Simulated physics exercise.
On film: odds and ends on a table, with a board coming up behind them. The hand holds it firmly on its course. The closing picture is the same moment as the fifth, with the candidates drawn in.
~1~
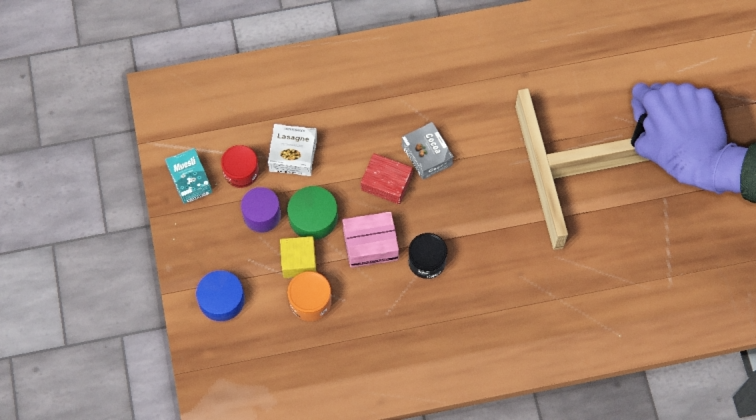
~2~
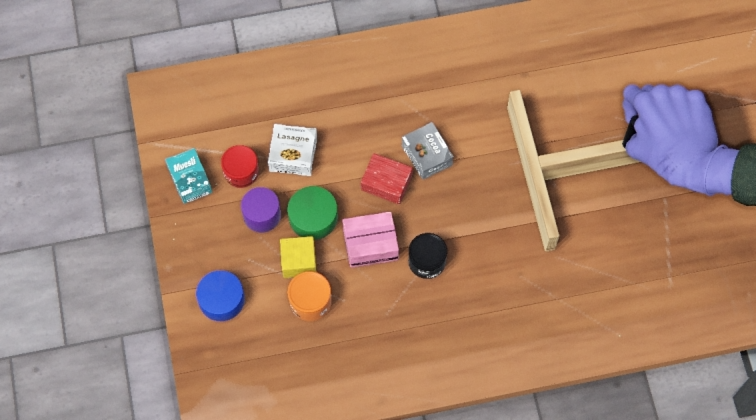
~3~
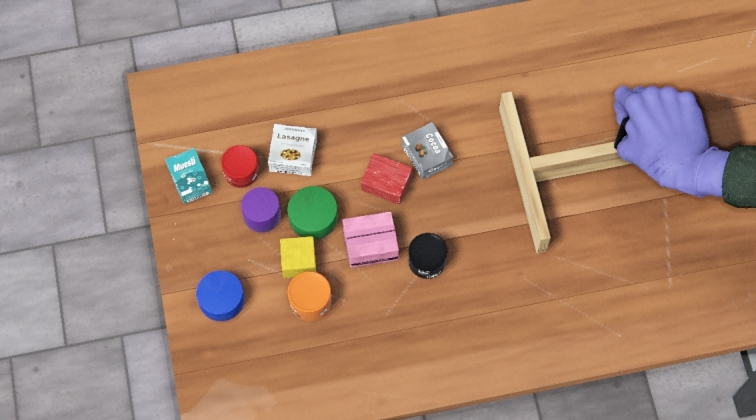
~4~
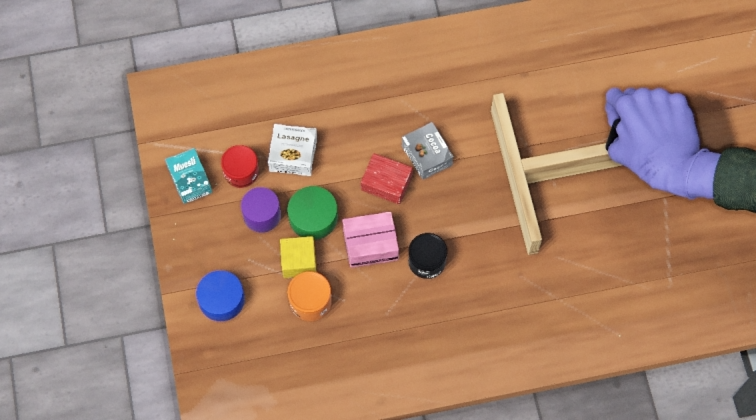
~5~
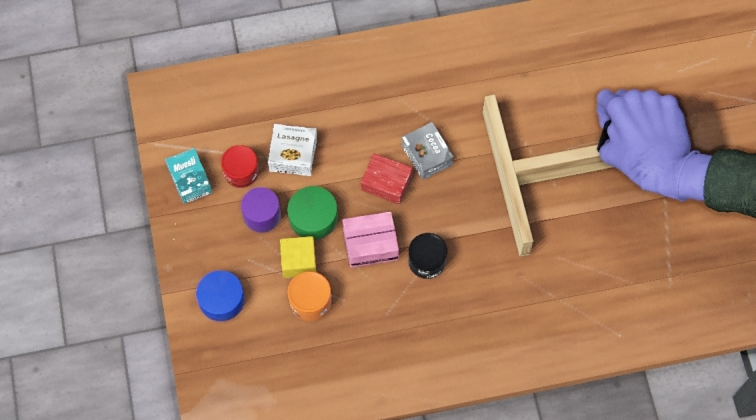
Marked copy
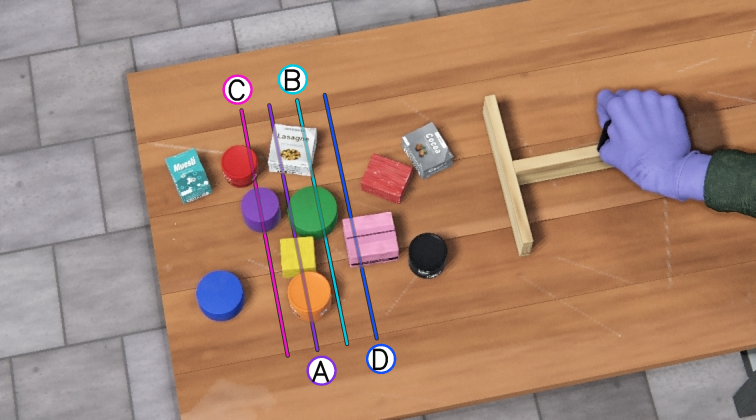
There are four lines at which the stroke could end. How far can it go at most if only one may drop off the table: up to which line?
Up to line C.
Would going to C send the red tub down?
No.
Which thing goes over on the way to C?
It is the turquoise packet.
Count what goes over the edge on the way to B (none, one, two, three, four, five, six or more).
By then, none.
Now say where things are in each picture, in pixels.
In the first frame, board (543, 161); blue tin (221, 296); black jar (427, 256).
In the second frame, board (534, 162); red block (387, 179).
In the third frame, board (526, 164); pink box (371, 240).
In the fourth frame, board (517, 165); orange jar (310, 296).
In the fifth frame, board (509, 167); white packet (293, 150); grey packet (427, 151); yellow block (299, 258).
On the copy, A at (293, 223); B at (321, 218); C at (264, 229); D at (350, 213).
On C. First, board (421, 184); black jar (411, 261); grey packet (387, 156).
Then, board (333, 201); red tub (220, 172); purple pot (228, 207).
Finally, board (266, 213); turquoise packet over the edge; red tub (155, 185); one fallen.
By contrast, A is within the limit but short; B is within the limit but short; D is within the limit but short.
